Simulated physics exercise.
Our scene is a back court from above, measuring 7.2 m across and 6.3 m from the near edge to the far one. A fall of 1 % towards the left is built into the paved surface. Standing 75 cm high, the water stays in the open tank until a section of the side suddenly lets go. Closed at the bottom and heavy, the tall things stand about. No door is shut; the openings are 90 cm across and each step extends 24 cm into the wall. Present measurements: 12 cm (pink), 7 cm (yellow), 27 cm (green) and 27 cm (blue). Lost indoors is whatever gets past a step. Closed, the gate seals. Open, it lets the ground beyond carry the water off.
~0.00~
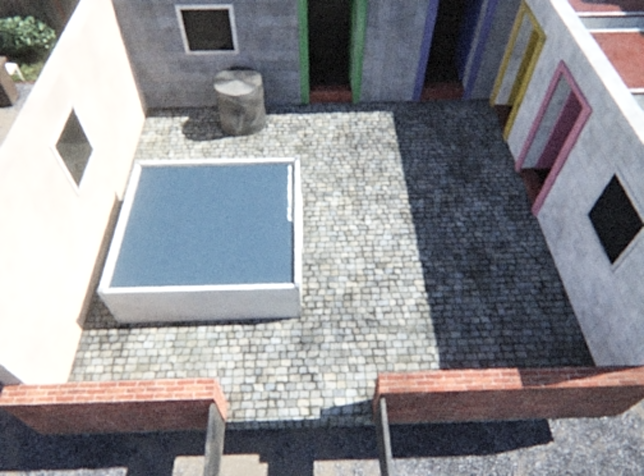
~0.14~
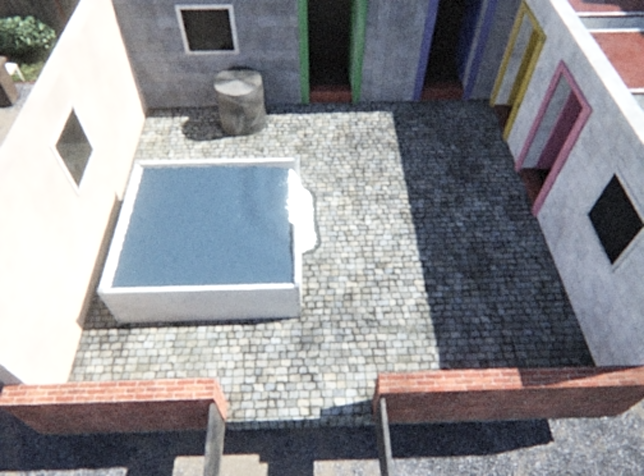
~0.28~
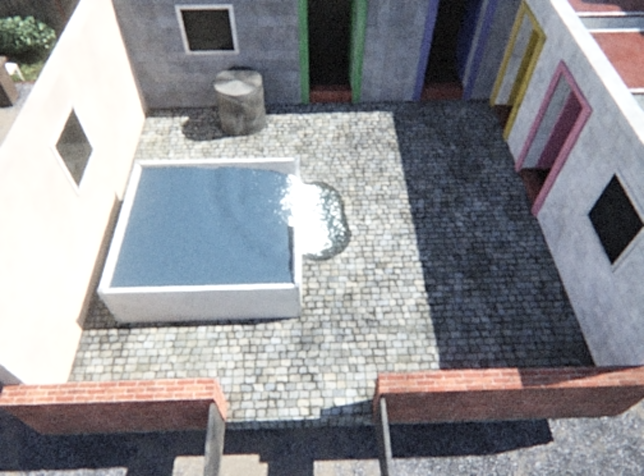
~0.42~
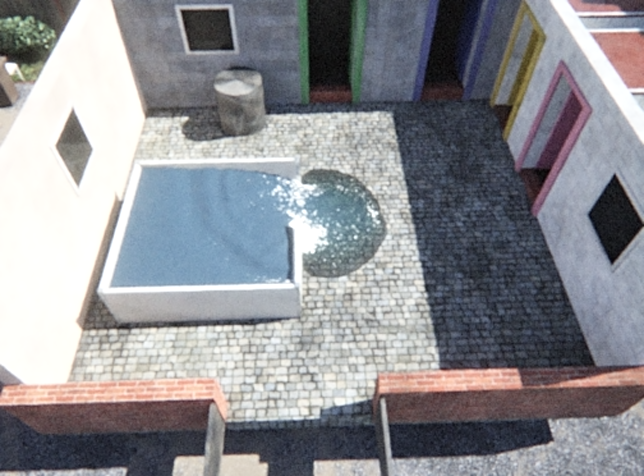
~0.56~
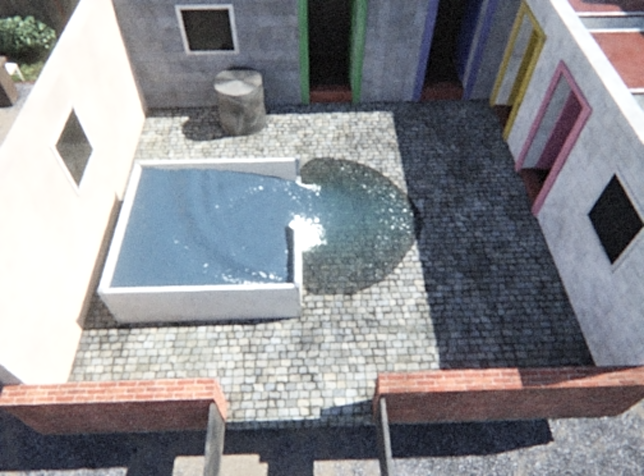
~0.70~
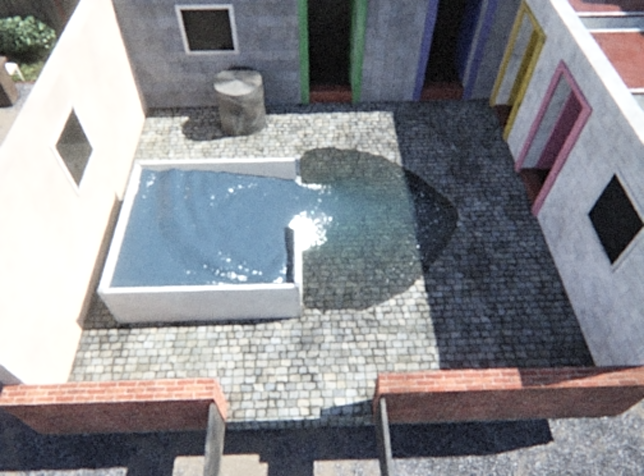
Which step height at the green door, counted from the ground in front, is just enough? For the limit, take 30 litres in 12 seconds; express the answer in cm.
A height of roughly 6 cm is just enough.
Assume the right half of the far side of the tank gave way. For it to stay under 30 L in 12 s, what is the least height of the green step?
In that case you'd want it roughly 31 cm high.
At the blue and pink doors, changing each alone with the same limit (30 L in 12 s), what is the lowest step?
You'd want some 15 cm at blue and some 22 cm at pink.
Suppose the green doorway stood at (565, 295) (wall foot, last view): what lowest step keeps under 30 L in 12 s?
It needs roughly 14.5 cm.
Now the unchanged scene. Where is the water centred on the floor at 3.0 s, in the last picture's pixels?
Look at about (321, 230) in the last view.
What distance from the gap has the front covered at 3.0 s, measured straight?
Near 5.0 m, more or less.
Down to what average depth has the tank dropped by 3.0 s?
About 40 cm.
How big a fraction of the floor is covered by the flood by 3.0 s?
Approximately 55 % of it.
After 1.4 s water covers 40 % of the floor, deepest (43 cm) near (305, 213); it has not reached the green door.
After 3.0 s water covers 55 % of the floor, deepest (34 cm) near (588, 376); 4 cm at the green door, 0 litres in over its 27 cm step.
After 12.0 s water covers 95 % of the floor, deepest (16 cm) near (113, 227); 9 cm at the green door, 0 litres in over its 27 cm step.
At the green door as built, the water arrived by 2.2 s and peaked near 10 cm at 6.4 s.
With a step of 5.5 cm, 37 litres would have come in within the 12 s; with 6.5 cm, 23 litres. So under 30 litres takes about 6 cm.
